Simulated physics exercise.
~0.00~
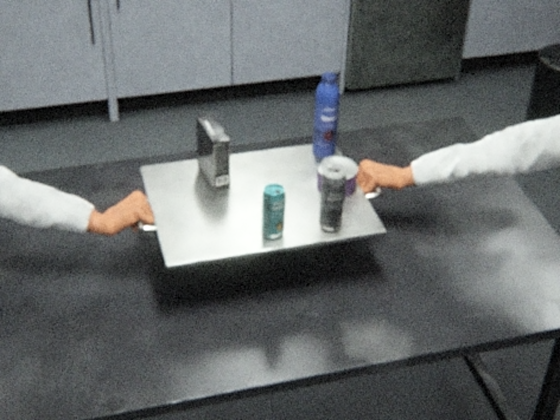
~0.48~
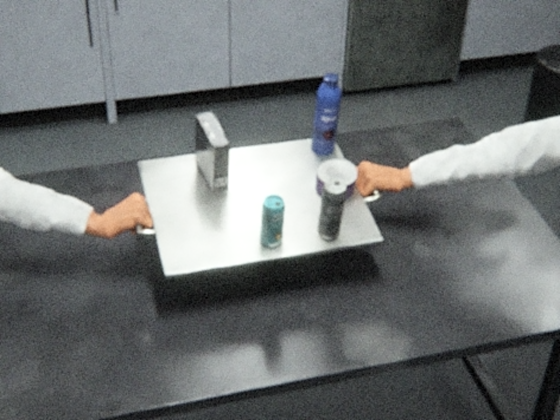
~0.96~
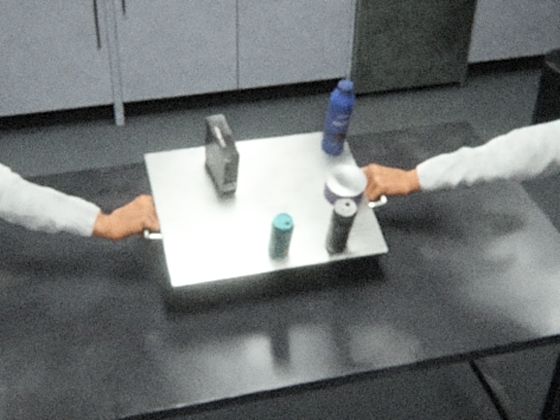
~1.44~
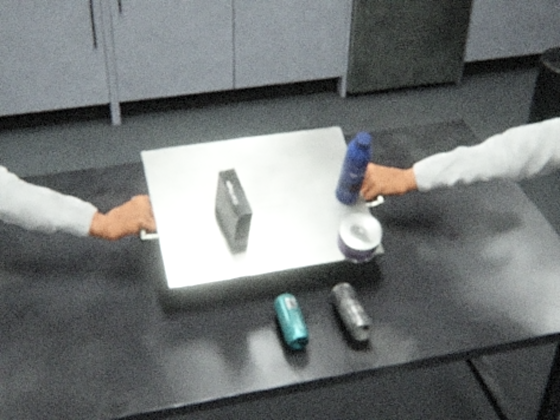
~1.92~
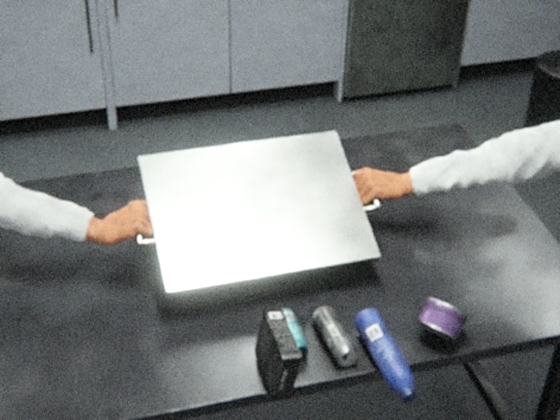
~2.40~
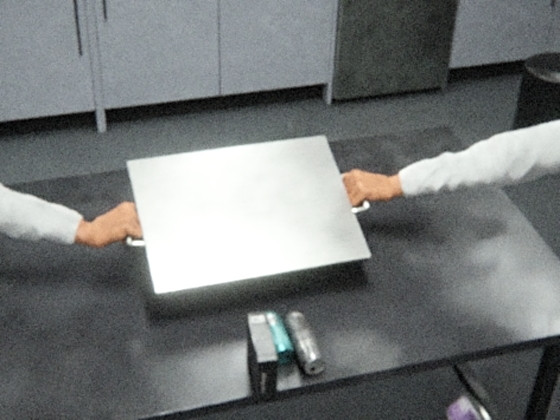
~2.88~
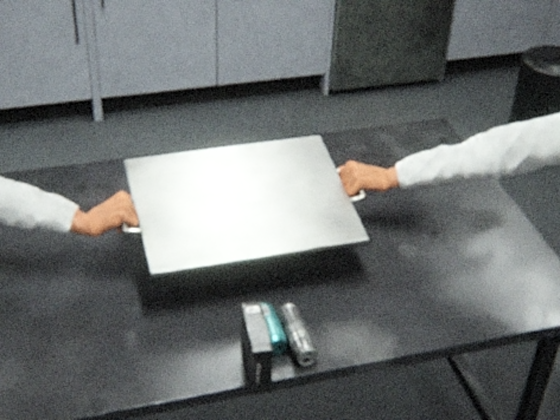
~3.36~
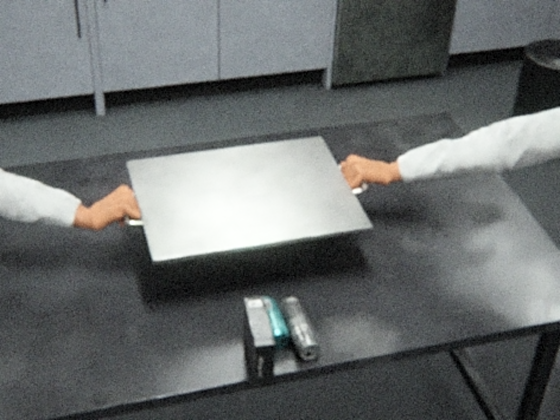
In this clip, two hands tip a rimless tray toward the near side, sending a grey can and a turquoise can off first, then a black packet, blue bottle and purple tub. The tray starts levelling, with the cans and packet left lying on the table.
